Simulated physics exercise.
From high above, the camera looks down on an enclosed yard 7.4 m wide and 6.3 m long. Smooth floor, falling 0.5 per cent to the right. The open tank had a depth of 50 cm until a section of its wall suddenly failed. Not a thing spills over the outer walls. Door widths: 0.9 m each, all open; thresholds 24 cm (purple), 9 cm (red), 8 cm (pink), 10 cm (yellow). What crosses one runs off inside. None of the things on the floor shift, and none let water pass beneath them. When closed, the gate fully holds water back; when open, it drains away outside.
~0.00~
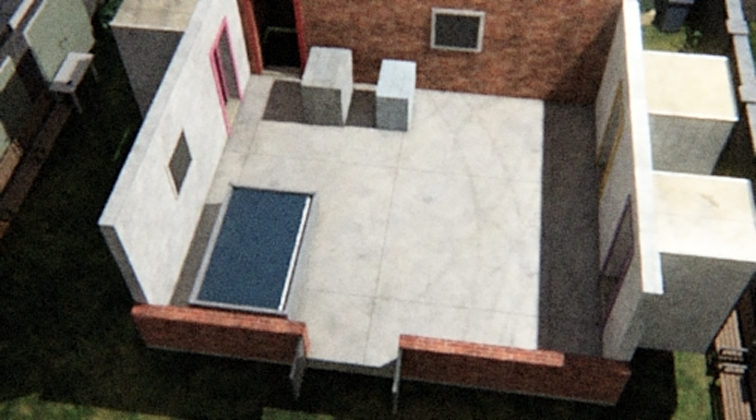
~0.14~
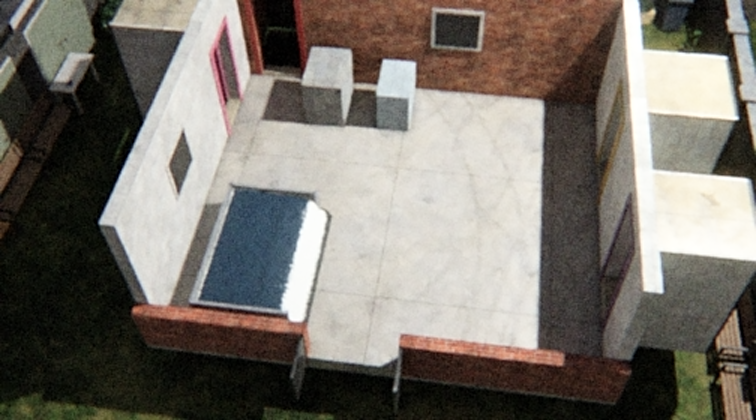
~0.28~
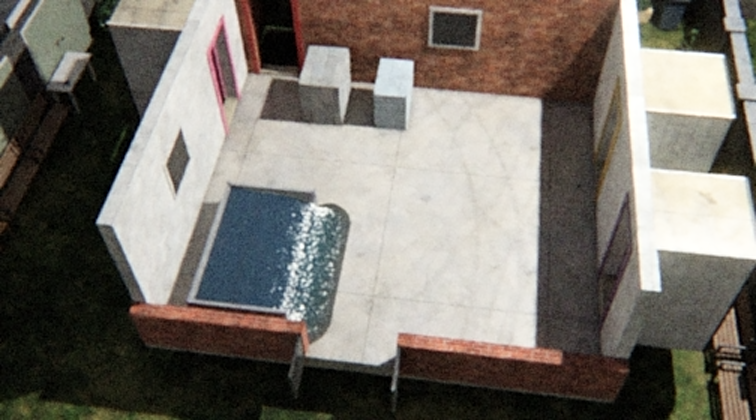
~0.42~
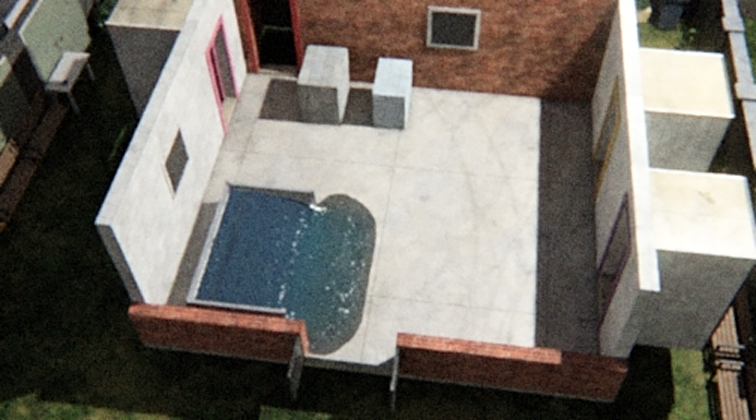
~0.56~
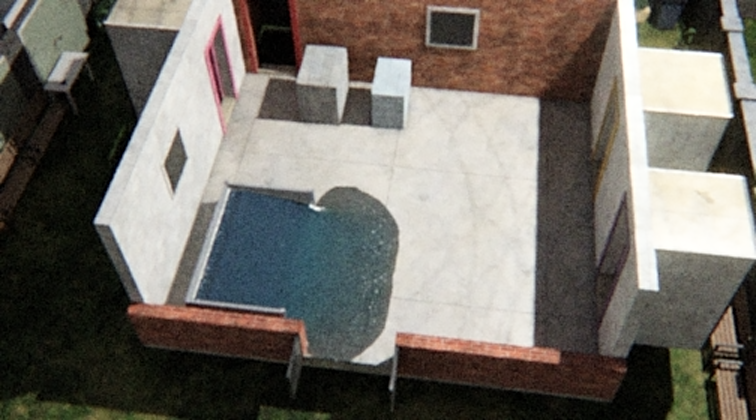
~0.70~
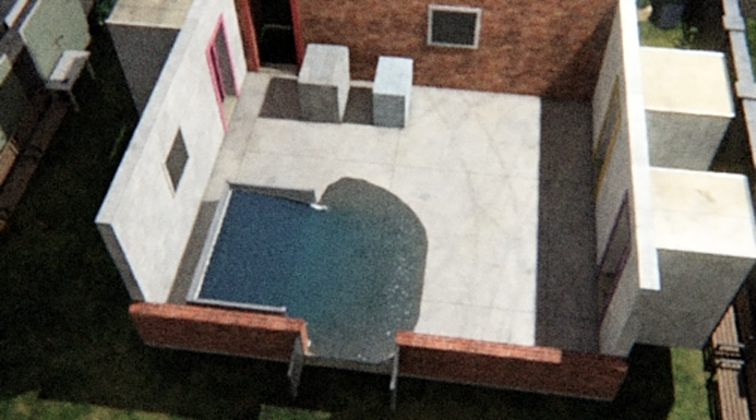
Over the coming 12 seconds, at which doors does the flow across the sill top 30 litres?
In order: Purple door: Short; red door: Short; pink door: Short; yellow door: Short.
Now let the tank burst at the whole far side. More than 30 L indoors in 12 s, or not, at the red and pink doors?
Compared with the limit, red is higher and pink is higher.
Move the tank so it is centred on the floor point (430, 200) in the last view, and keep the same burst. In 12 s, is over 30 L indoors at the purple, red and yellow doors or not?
Well, against that limit, at purple it's within bounds, at red it's within bounds, and at yellow it's too much.
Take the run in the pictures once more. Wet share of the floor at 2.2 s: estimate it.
Roughly 50 % of the floor is wet.
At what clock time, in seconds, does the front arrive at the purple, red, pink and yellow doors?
The front reaches purple at 1.8 s, red at 8.5 s, pink at 10.0 s, yellow at 2.8 s.
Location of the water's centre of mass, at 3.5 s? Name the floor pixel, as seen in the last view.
Near (466, 264).
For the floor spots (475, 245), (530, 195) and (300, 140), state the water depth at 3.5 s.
About 4, 3 and 0 cm respectively.
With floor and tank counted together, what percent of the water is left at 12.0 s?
I'd say close to 88 percent is still there.
After 1.4 s water covers 35 % of the floor and is deepest (18 cm) near (302, 303); purple door not reached, red door not reached, pink door not reached, yellow door not reached.
After 2.2 s water covers 50 % of the floor and is deepest (23 cm) near (599, 310); purple door 23 cm at the sill, 0 L in, red door not reached, pink door not reached, yellow door not reached.
After 3.5 s water covers 60 % of the floor and is deepest (24 cm) near (556, 371); purple door 21 cm at the sill, 0 L in, red door not reached, pink door not reached, yellow door 13 cm at the sill, 1 L in.
After 7.0 s water covers 65 % of the floor and is deepest (14 cm) near (593, 115); purple door 7 cm at the sill, 0 L in, red door not reached, pink door not reached, yellow door 6 cm at the sill, 5 L in.
After 12.0 s water covers 85 % of the floor and is deepest (8 cm) near (566, 132); purple door 4 cm at the sill, 0 L in, red door 1 cm at the sill, 0 L in, pink door 2 cm at the sill, 0 L in, yellow door 6 cm at the sill, 5 L in.
